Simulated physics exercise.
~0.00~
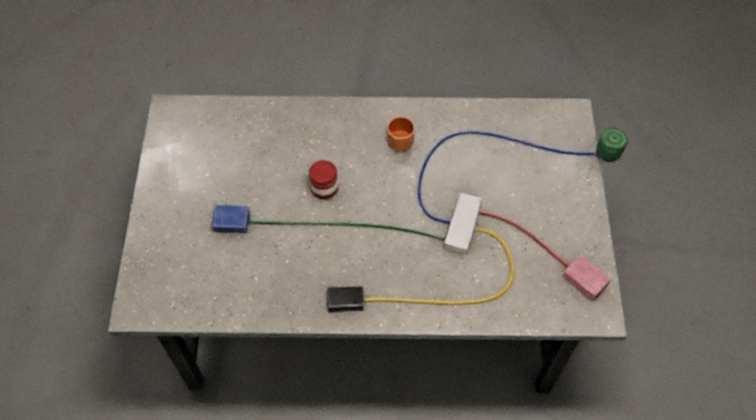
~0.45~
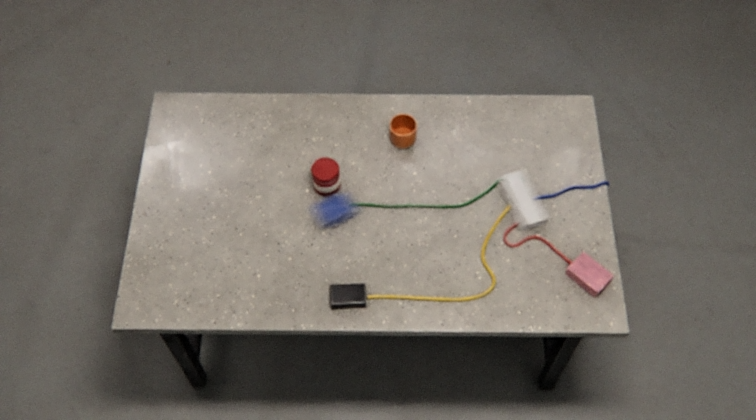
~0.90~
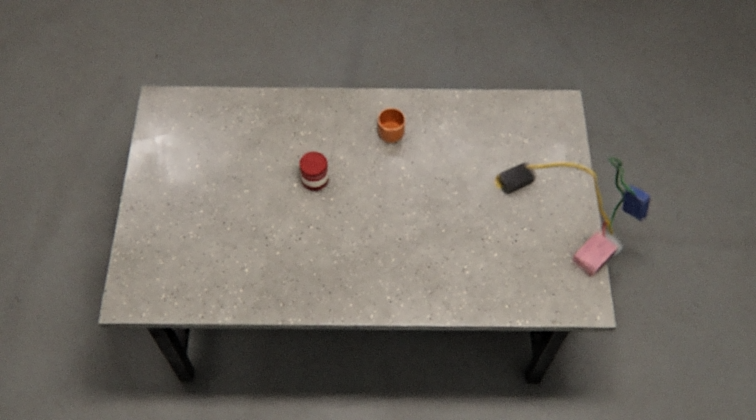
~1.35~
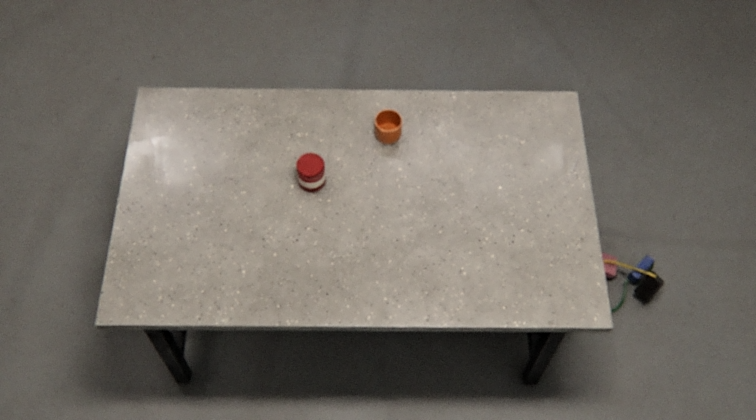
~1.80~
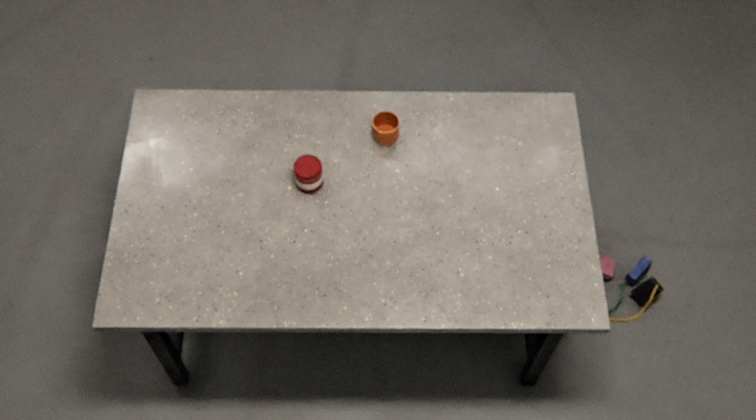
A green speaker drops off the right side of a lab table, its blue cable pulling the white strip after it, and the cabled blue, black and pink items follow over the edge, ending beside the table while the red tin and orange mug stay on top.
